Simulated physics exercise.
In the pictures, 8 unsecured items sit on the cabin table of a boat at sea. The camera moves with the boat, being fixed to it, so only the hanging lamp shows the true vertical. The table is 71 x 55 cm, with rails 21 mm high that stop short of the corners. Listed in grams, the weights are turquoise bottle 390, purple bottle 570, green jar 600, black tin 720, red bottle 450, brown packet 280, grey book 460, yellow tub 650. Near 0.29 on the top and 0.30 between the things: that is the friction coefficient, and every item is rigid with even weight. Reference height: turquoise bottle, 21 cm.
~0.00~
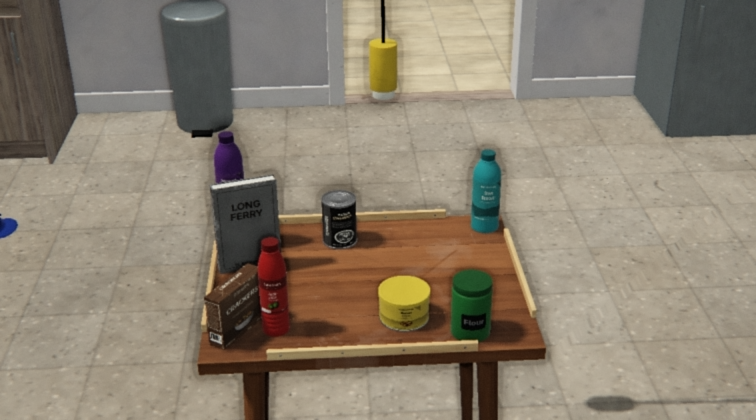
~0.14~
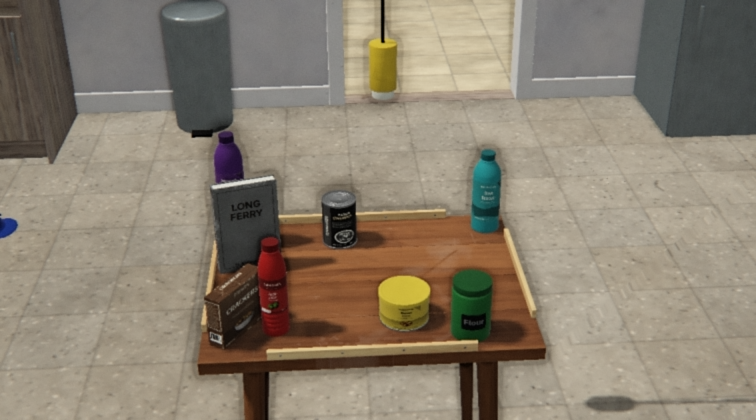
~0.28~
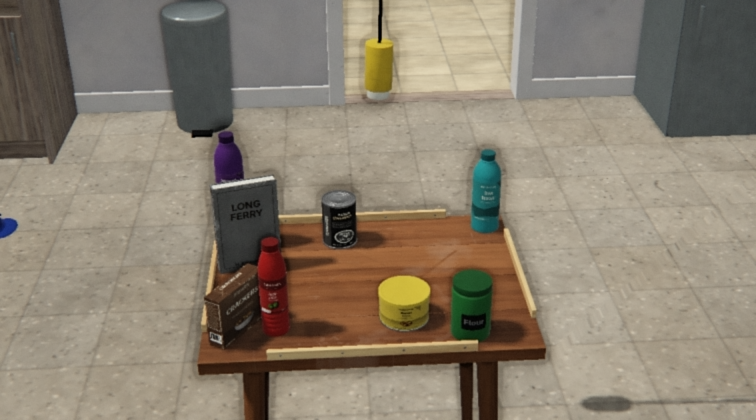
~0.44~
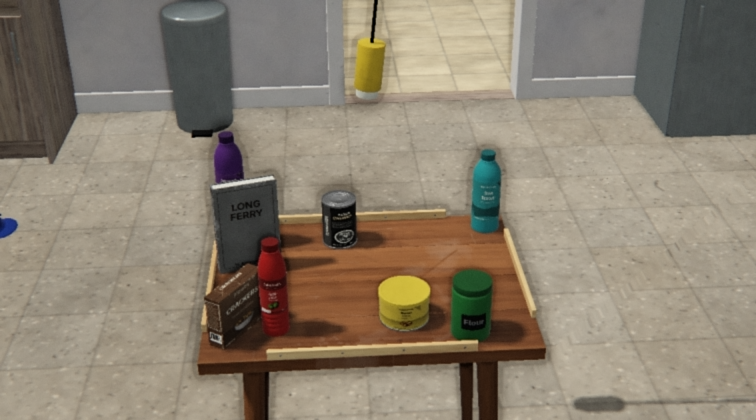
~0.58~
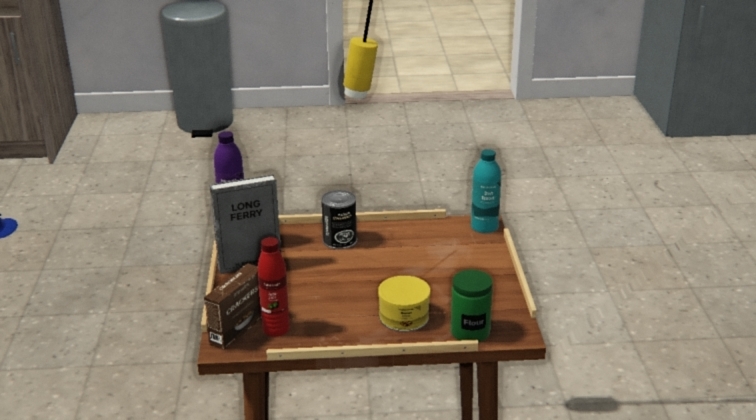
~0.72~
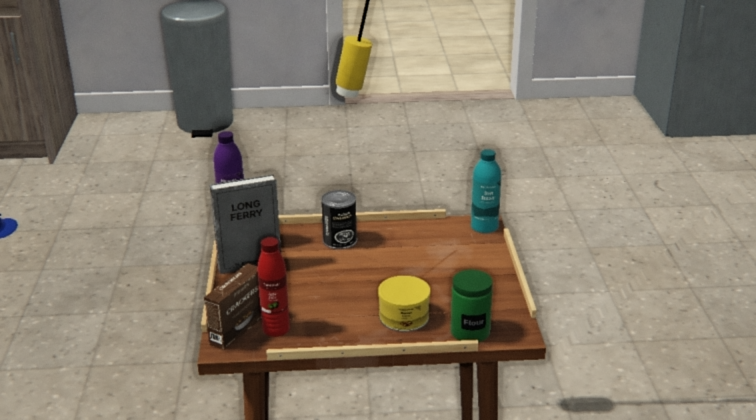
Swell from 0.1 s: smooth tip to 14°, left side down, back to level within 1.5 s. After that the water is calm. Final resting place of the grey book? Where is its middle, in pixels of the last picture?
Roughly (247, 225).
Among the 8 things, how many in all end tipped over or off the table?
Altogether, 0.
After 1.02 s, heel 12°, left side down.
After 1.42 s, heel 2°, left side down.
After 1.82 s, boat level.
At rest (2.1 s), all 8 in place, give or take 5 cm. In the last view, grey book near (247, 225).
